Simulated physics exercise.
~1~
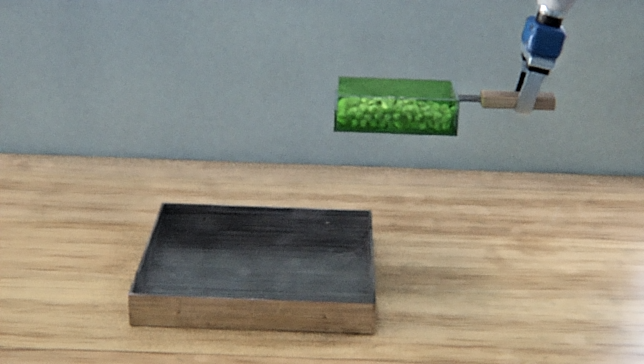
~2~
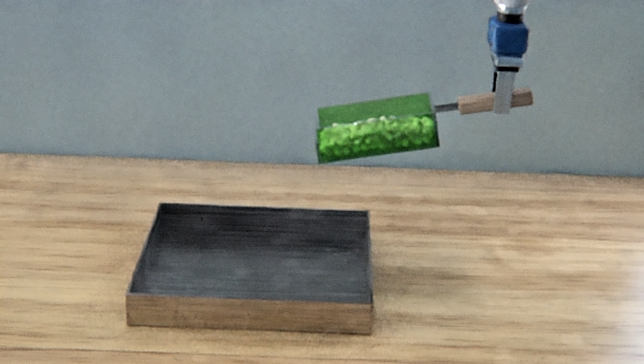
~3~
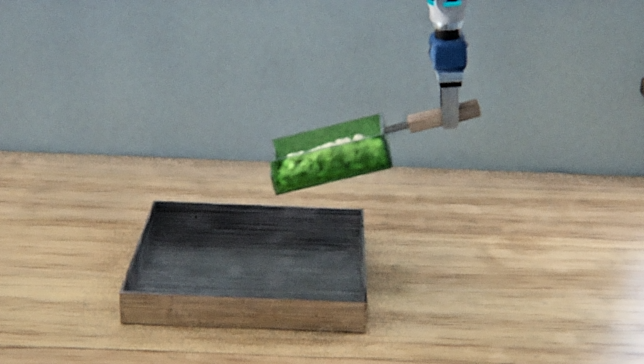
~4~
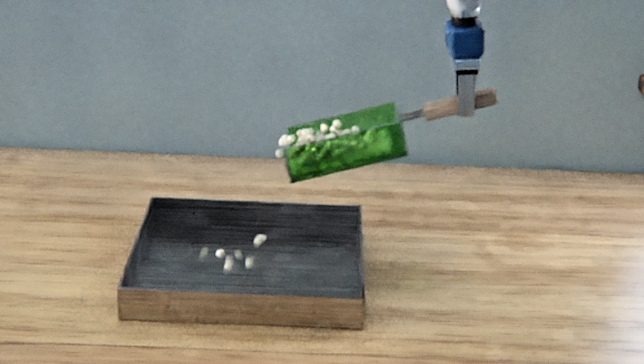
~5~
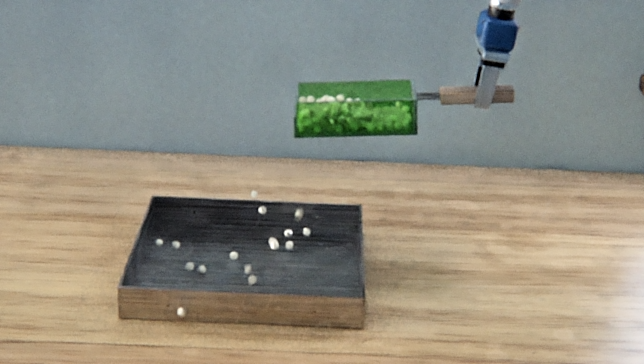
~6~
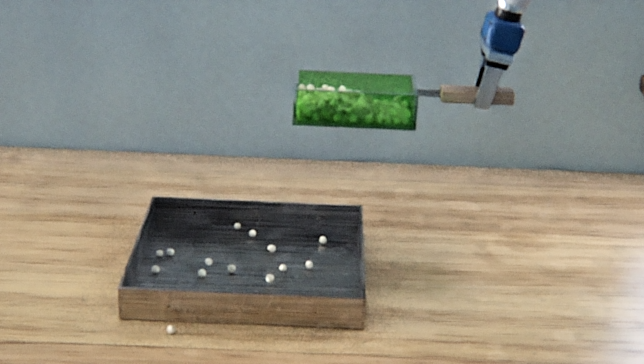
A robot arm with a blue joint holds a green see-through box by a wooden handle, above a pale wooden table against a grey-blue wall, seen from slightly above by a gently swaying camera. On the left of the table sits a shallow dark tray with a brown front. The arm moves the box left and down, tipping its far end downward. It then shifts a little right and up, and some whitish beads spill into the tray. The box rises and levels with most beads inside, while the spilled ones lie scattered across the tray and one rests outside, in front.
